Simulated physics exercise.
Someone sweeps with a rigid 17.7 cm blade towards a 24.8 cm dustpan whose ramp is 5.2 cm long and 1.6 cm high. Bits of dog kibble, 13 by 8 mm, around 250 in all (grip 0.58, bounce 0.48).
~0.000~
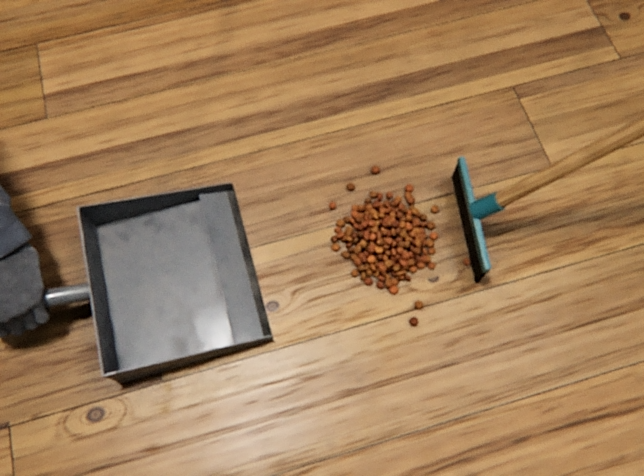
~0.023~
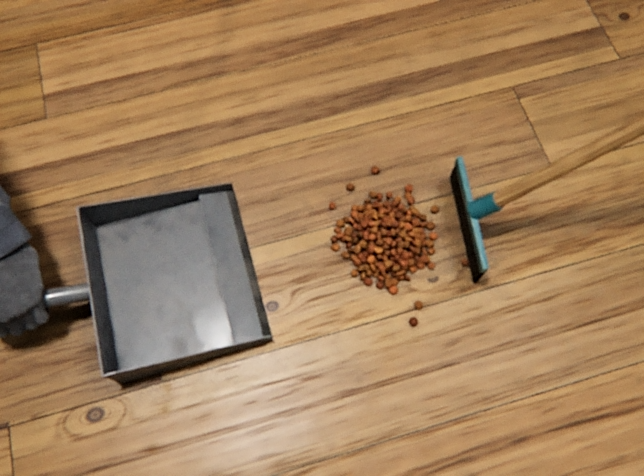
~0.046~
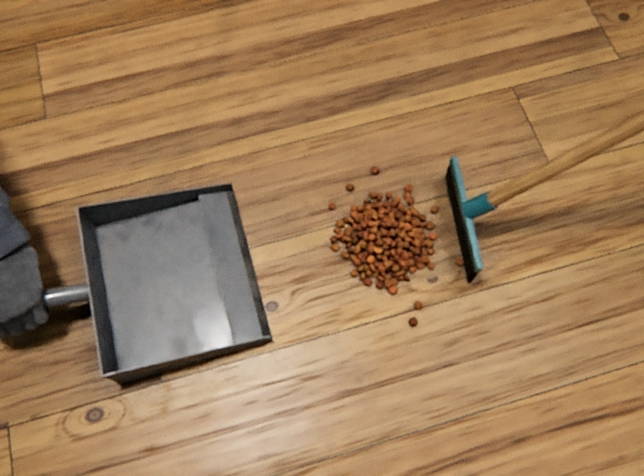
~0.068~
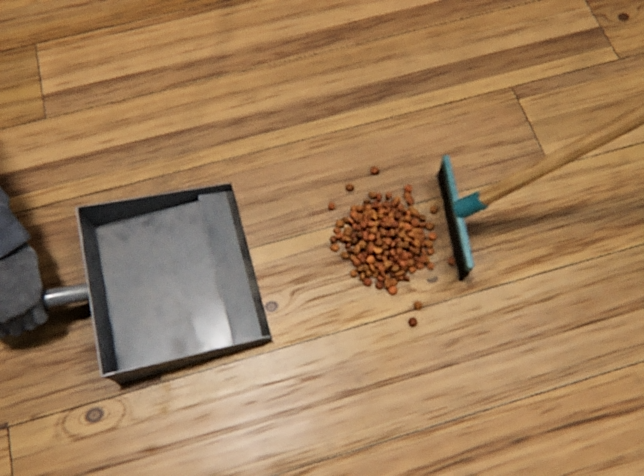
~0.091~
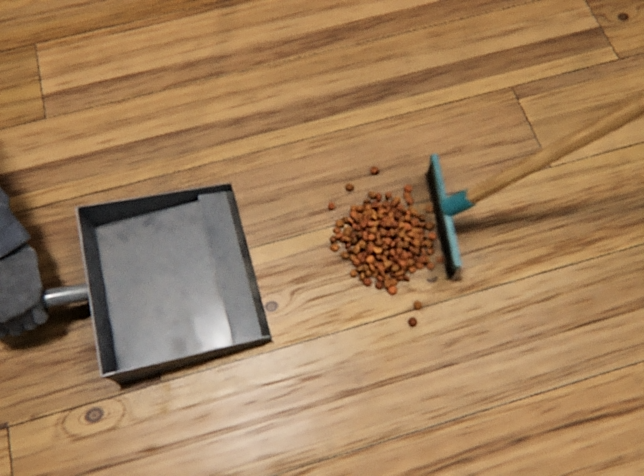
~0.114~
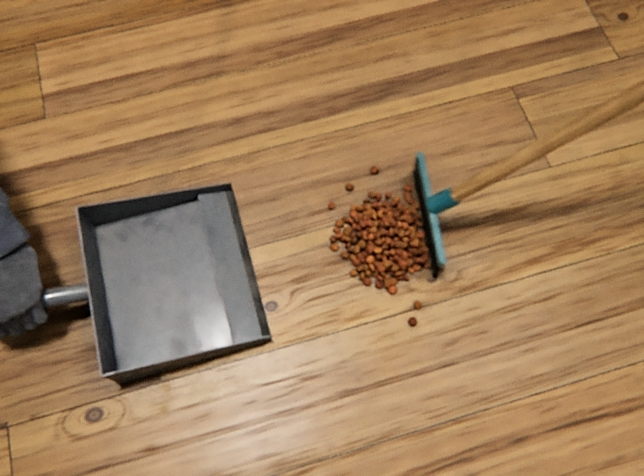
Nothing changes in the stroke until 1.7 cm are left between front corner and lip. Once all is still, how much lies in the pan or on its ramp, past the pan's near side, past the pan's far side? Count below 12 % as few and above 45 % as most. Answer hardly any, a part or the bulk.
Pan a part, near side hardly any, far side a part.
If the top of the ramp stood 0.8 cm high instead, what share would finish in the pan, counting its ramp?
In that case some 40 per cent.
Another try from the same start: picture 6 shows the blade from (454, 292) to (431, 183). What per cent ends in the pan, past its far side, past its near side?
Pan 10, far 0, near 15.
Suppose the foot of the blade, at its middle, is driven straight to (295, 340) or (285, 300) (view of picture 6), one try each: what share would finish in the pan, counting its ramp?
Some 15 and 35 per cent.
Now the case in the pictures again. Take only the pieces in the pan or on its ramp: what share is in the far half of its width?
Roughly 80 per cent.
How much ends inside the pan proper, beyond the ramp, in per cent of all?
Some 10 per cent.
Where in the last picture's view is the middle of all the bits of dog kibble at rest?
Around (244, 231).
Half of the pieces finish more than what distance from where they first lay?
Roughly 22 cm.
Then, at 0.26 s, middle of the blade 15 cm from the lip; 0 % over the lip, far side 0 %, near side 0 %.
After 0.36 s, middle of the blade 6 cm from the lip; 0 % over the lip, far side 5 %, near side 0 %.
Then, at 0.59 s, middle of the blade 3 cm from the lip; 35 % over the lip, far side 15 %, near side 5 %.
By 1.2 s all is still; pan 35 %, near side 5 %, far side 15 %, in front of the lip or behind the blade 45 %.
